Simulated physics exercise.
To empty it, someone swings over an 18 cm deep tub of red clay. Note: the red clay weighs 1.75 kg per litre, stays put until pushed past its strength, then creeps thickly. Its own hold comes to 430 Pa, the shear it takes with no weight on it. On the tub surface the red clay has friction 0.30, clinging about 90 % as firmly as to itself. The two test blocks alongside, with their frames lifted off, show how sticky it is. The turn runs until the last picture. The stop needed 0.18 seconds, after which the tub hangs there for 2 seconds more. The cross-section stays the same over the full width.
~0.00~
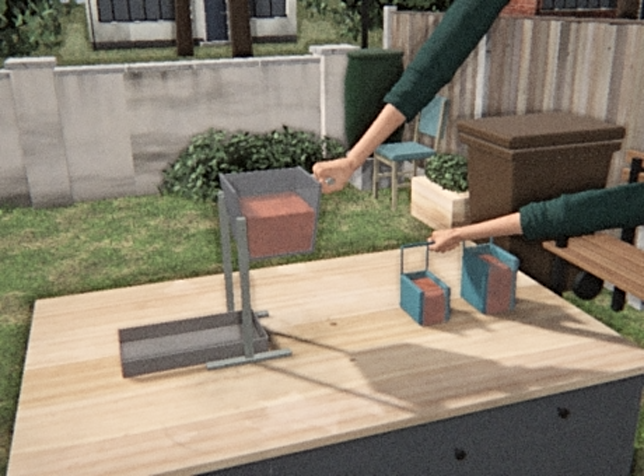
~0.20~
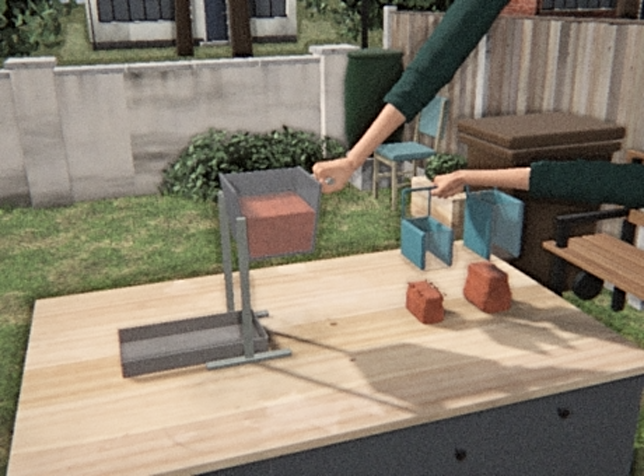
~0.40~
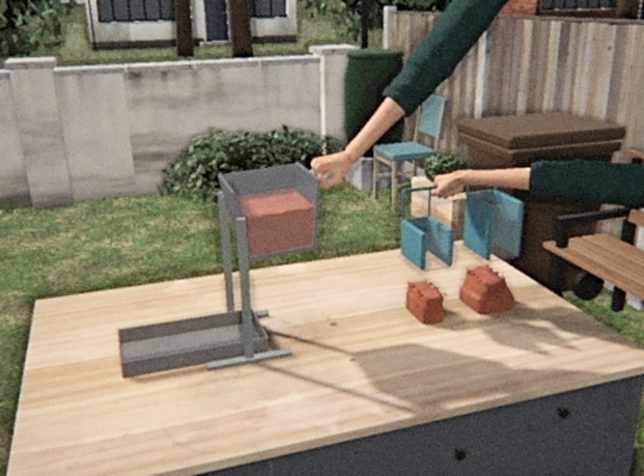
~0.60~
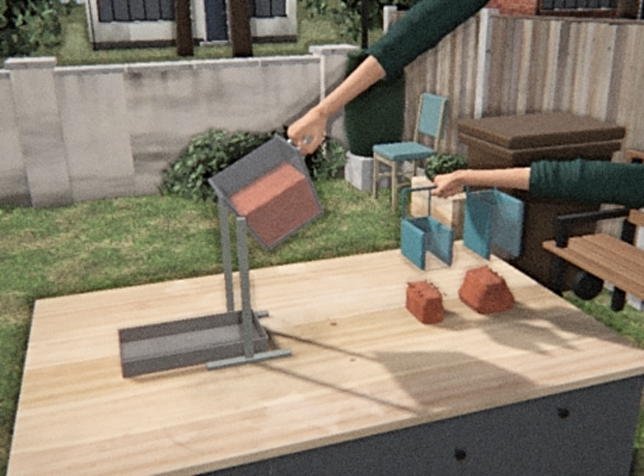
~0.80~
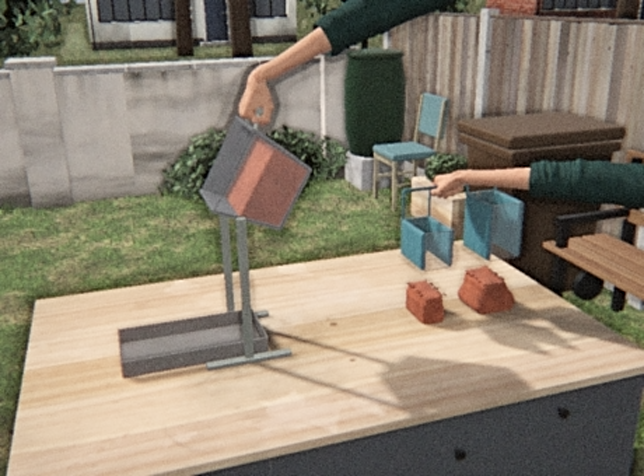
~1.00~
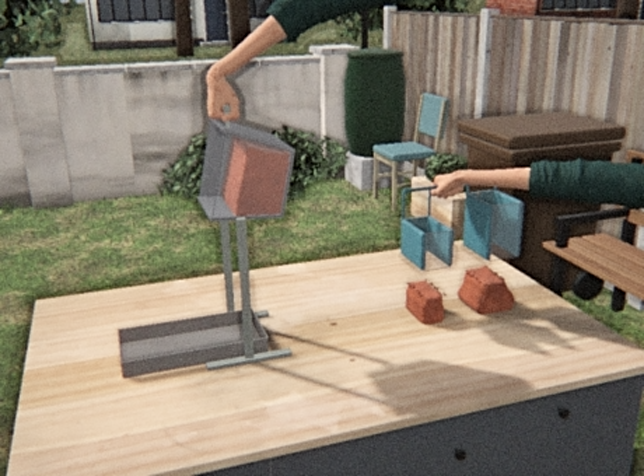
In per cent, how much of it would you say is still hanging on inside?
I would say around 100 percent.
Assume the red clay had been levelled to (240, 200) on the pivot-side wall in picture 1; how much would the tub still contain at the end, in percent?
In that case some 75 per cent.
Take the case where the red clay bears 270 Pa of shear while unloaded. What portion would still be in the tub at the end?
I'd expect about 80 percent.
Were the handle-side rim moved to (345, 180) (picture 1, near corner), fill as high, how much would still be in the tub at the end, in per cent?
About 60 per cent.
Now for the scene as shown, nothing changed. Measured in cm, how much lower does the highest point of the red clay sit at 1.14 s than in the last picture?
Around 2 cm below its level in the last picture.
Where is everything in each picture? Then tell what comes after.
Handle-side rim at (319, 185), tilt 0 degrees; crest of the red clay at (245, 219); block heights 9.4 cm, 15 cm (left to right), in the first frame.
Handle-side rim at (319, 185), tilt 0 degrees; crest of the red clay at (245, 219); block heights 9.4 cm, 13 cm (left to right), in the second frame.
Handle-side rim at (317, 181), tilt 3 degrees; crest of the red clay at (309, 207); block heights 9.4 cm, 11 cm (left to right), in the third frame.
Handle-side rim at (296, 152), tilt 28 degrees; crest of the red clay at (305, 179); block heights 9.3 cm, 11 cm (left to right), in the fourth frame.
Handle-side rim at (252, 132), tilt 60 degrees; crest of the red clay at (277, 151); block heights 9.3 cm, 11 cm (left to right), in the fifth frame.
Handle-side rim at (224, 133), tilt 78 degrees; crest of the red clay at (252, 148); block heights 9.3 cm, 11 cm (left to right), in the sixth frame.
After 1.14 s, the tub is at 78 degrees and holds 100 %.
After 1.31 s, the tub is at 78 degrees and holds 100 %.
After 1.48 s, the tub is at 78 degrees and holds 100 %.
After 1.65 s, the tub is at 78 degrees and holds 100 %.
After 3.00 s, the tub is at 78 degrees and holds 100 %.
